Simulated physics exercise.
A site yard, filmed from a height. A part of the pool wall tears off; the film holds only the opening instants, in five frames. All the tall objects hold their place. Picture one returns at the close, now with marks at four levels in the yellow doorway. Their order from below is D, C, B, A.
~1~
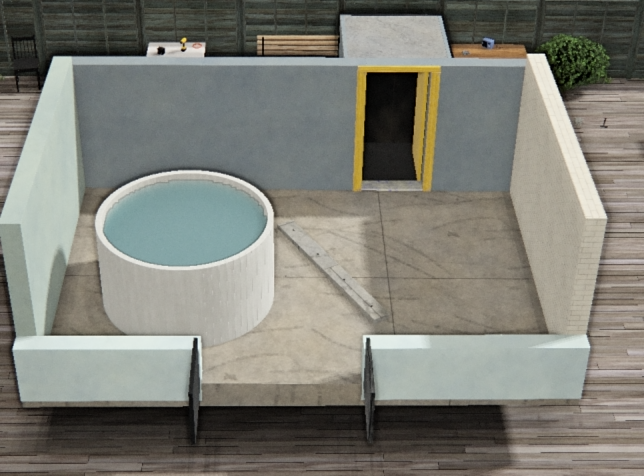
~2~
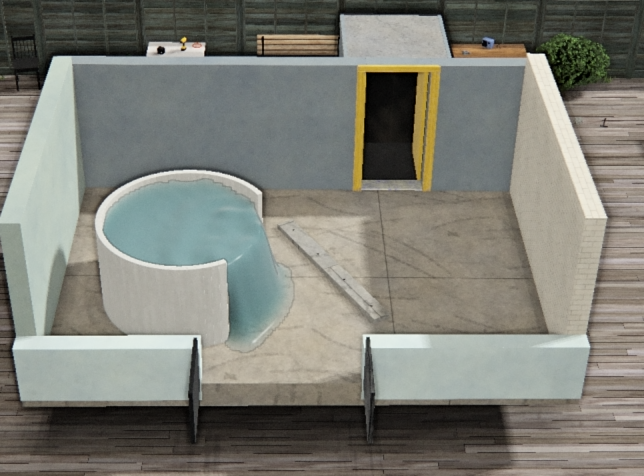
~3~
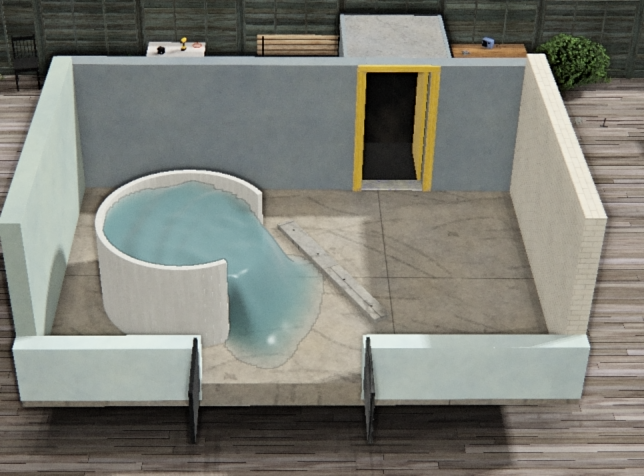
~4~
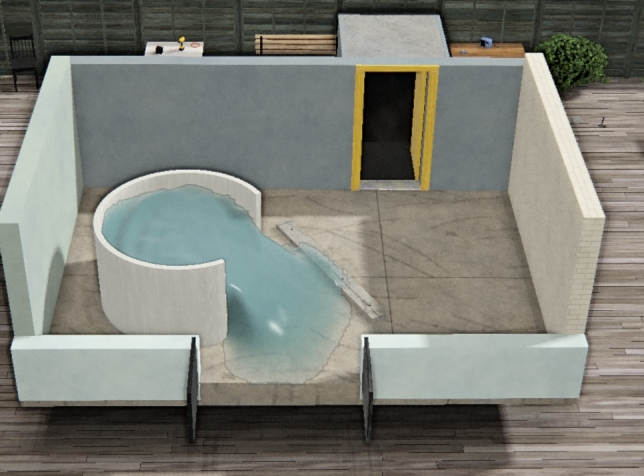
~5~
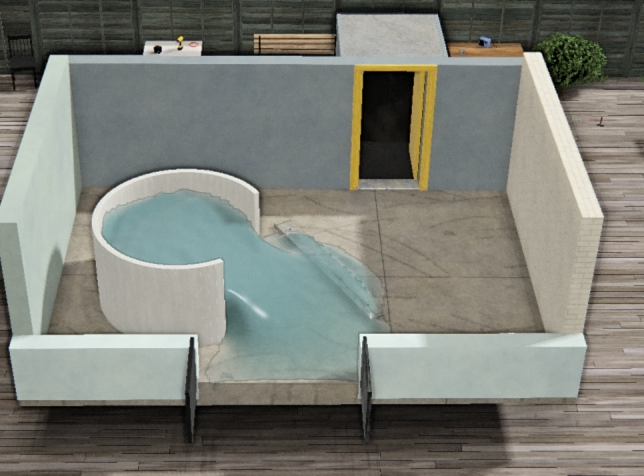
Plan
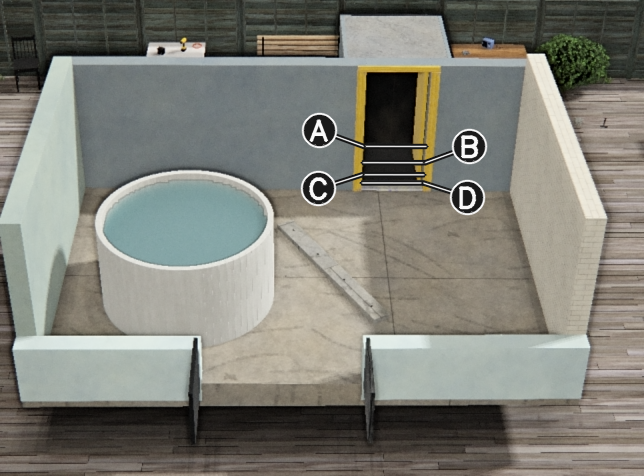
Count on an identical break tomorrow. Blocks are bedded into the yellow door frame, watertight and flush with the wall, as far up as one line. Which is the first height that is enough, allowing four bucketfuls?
Go for C.
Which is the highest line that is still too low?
D.
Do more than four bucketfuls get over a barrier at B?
No, not at all.
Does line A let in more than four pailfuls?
No.
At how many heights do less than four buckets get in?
Three of the four.
On the marked copy, A at (394, 146); B at (393, 162); C at (393, 174); D at (392, 182); from the bottom up D, C, B, A.
For line A, nothing gets over.
For line B, nothing gets over.
For line C, a bucket or two gets in.
For line D, about 9 bucketfuls get in.
